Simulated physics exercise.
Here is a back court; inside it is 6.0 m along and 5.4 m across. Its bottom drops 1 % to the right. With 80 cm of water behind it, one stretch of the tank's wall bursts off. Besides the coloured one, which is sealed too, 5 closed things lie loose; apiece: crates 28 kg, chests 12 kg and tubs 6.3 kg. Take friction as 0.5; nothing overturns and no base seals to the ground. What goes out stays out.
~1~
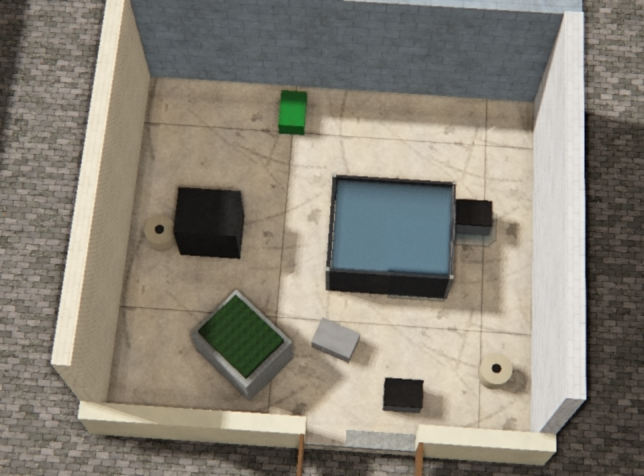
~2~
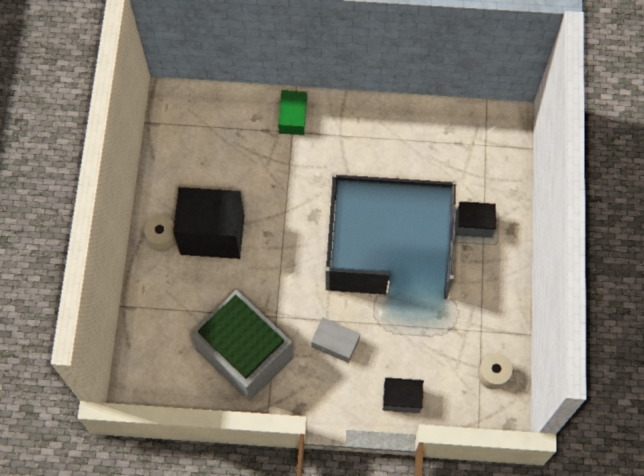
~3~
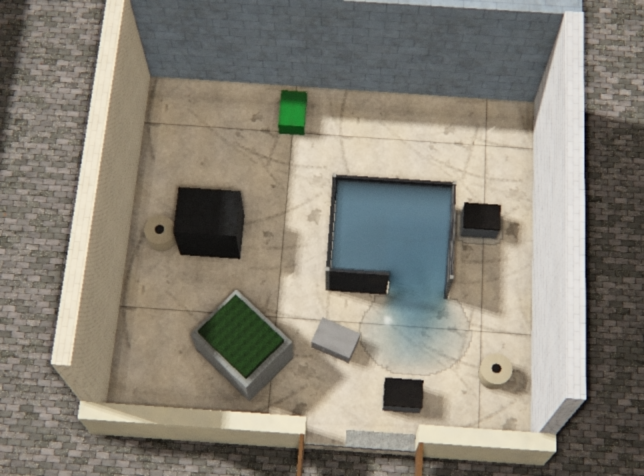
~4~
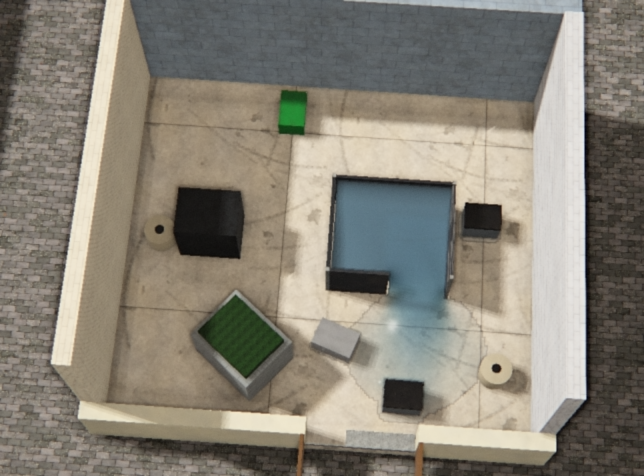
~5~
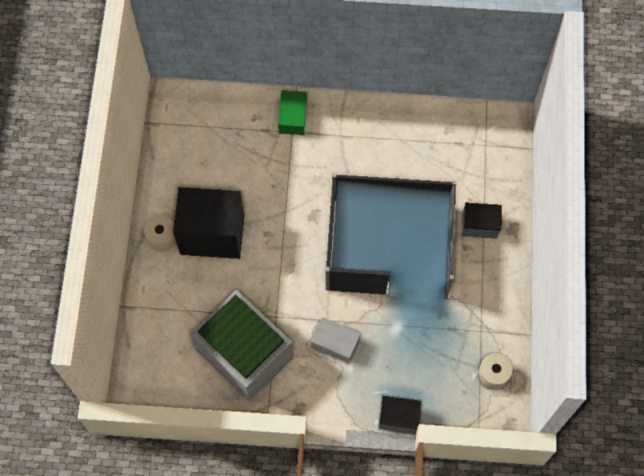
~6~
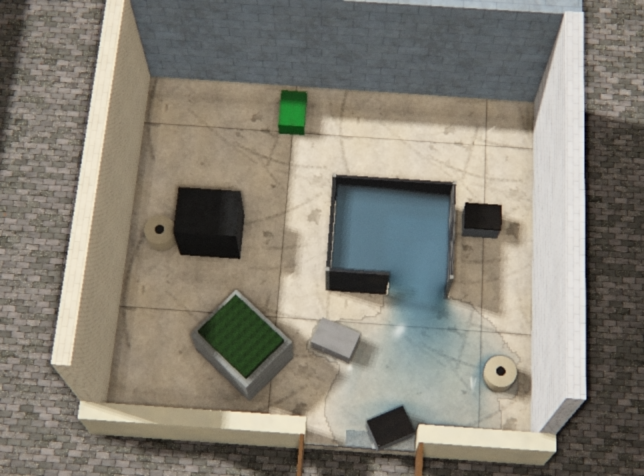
We see a walled court with a water tank, scattered boxes and a green crate; part of the tank's near wall opens, water spreads toward the doorway, and a dark box there slides and turns while the crate stays still.
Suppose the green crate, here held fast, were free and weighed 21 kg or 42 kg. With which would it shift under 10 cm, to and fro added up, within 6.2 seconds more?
Verdict: The smaller load will do.
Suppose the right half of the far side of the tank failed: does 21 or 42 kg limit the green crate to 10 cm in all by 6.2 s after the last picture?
Then neither load is enough.
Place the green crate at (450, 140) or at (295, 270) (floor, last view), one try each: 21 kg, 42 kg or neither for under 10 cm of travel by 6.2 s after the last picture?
In that order: Only the larger holds; either load holds.
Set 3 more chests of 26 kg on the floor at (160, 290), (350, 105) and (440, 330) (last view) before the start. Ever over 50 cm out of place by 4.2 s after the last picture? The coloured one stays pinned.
In that order: Under, short of it, more.
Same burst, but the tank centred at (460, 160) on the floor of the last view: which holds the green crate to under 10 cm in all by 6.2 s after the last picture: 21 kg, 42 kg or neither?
In that case the smaller load will do.
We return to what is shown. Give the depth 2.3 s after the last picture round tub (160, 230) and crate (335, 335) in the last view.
About 0 and 1 cm.
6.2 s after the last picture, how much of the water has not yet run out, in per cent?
Some 58 per cent remains.
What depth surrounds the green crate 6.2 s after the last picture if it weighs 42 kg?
About 3 cm.
Then, 0.6 s after the last picture the green crate would be 0 cm from its start with 21 kg and 0 cm from its start with 42 kg; 0 cm of water round it then.
Then, 2.3 s after the last picture the green crate would be 0 cm from its start with 21 kg and 0 cm from its start with 42 kg; 0 cm of water round it then.
Then, 4.2 s after the last picture the green crate would be 0 cm from its start with 21 kg and 0 cm from its start with 42 kg; 0 cm of water round it then.
Then, 6.2 s after the last picture the green crate would be 0 cm from its start with 21 kg and 0 cm from its start with 42 kg; 3 cm of water round it then.
